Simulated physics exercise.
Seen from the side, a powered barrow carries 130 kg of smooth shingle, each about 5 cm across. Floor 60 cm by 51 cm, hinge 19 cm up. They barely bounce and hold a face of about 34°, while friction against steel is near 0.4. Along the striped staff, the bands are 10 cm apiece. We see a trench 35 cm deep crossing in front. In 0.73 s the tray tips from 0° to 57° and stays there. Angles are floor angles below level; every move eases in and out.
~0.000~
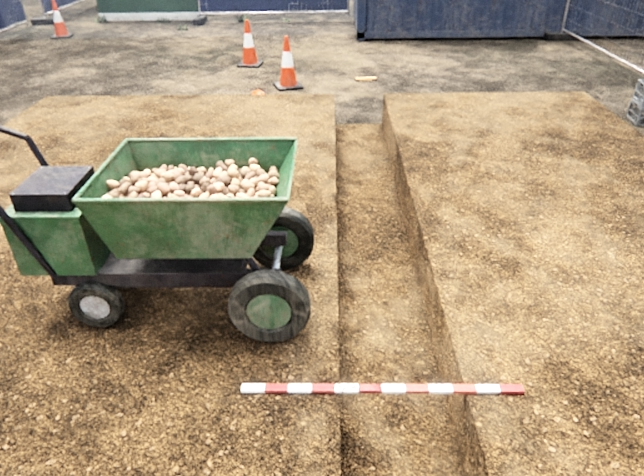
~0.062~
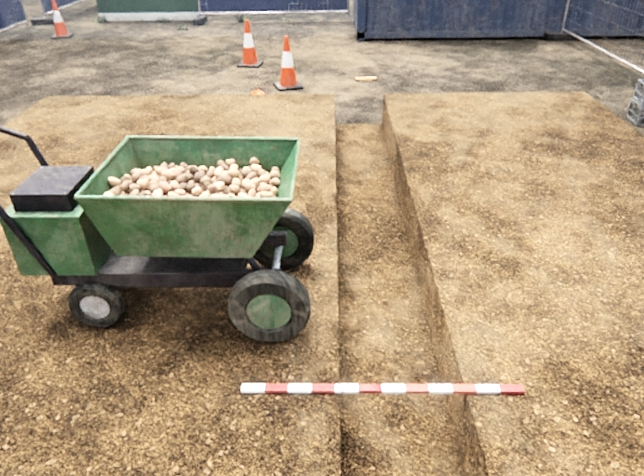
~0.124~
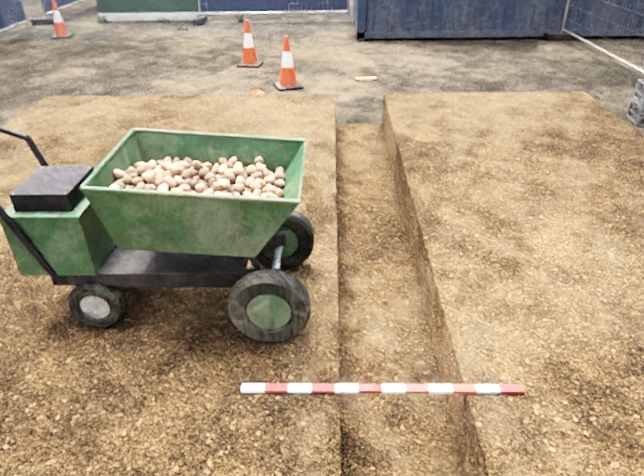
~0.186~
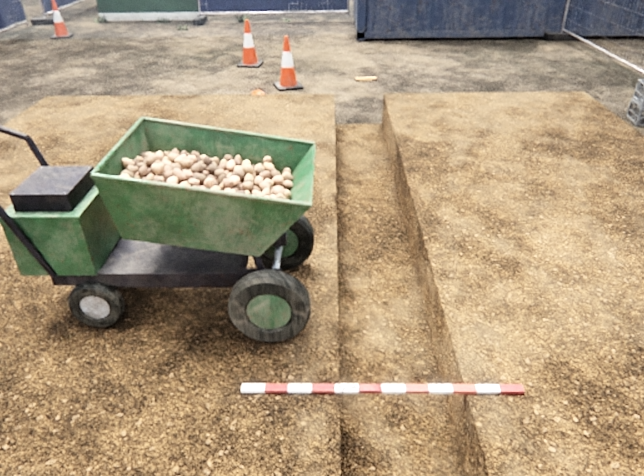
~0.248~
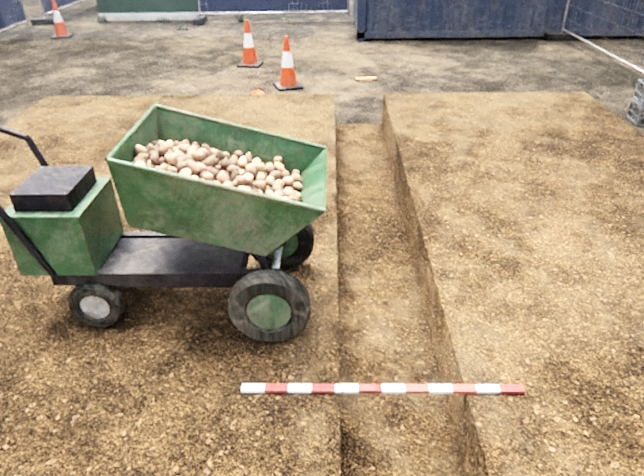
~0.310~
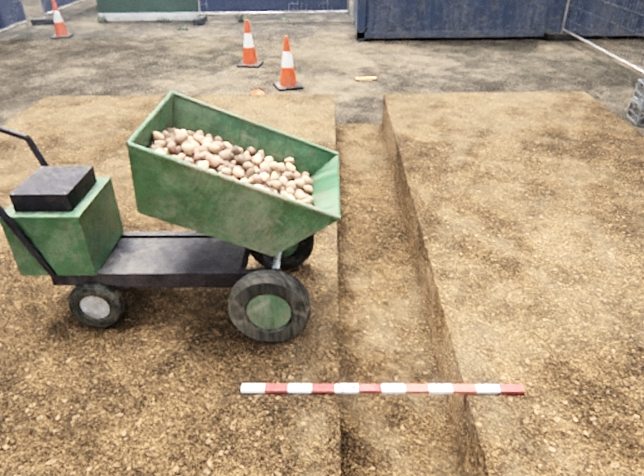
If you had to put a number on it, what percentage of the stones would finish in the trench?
I'd put it at about 30 percent.
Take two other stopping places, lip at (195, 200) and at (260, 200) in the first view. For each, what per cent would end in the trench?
Some 50 and some 40 per cent, in that order.
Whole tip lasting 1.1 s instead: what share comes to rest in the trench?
With that timing, about 35 per cent.
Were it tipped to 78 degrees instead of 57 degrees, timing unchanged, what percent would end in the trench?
Then roughly 55 percent.
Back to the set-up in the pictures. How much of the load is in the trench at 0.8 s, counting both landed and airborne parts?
I'd put it near 5 per cent.
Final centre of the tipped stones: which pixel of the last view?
Their middle is at about (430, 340).
After 0.6 s the floor is at 48°; 100 % in the tray; the foremost stones are at (353, 232).
After 0.8 s the floor is at 57°; 94 % in the tray, 6 % in the trench; the foremost stones are at (434, 253).
After 1.2 s the floor is at 57°; 59 % in the tray, 20 % in the trench, 21 % past the trench; the foremost stones are at (538, 300).
After 3.1 s the floor is at 57°; 46 % in the tray, 30 % in the trench, 23 % past the trench; the foremost stones are past the picture's edge.
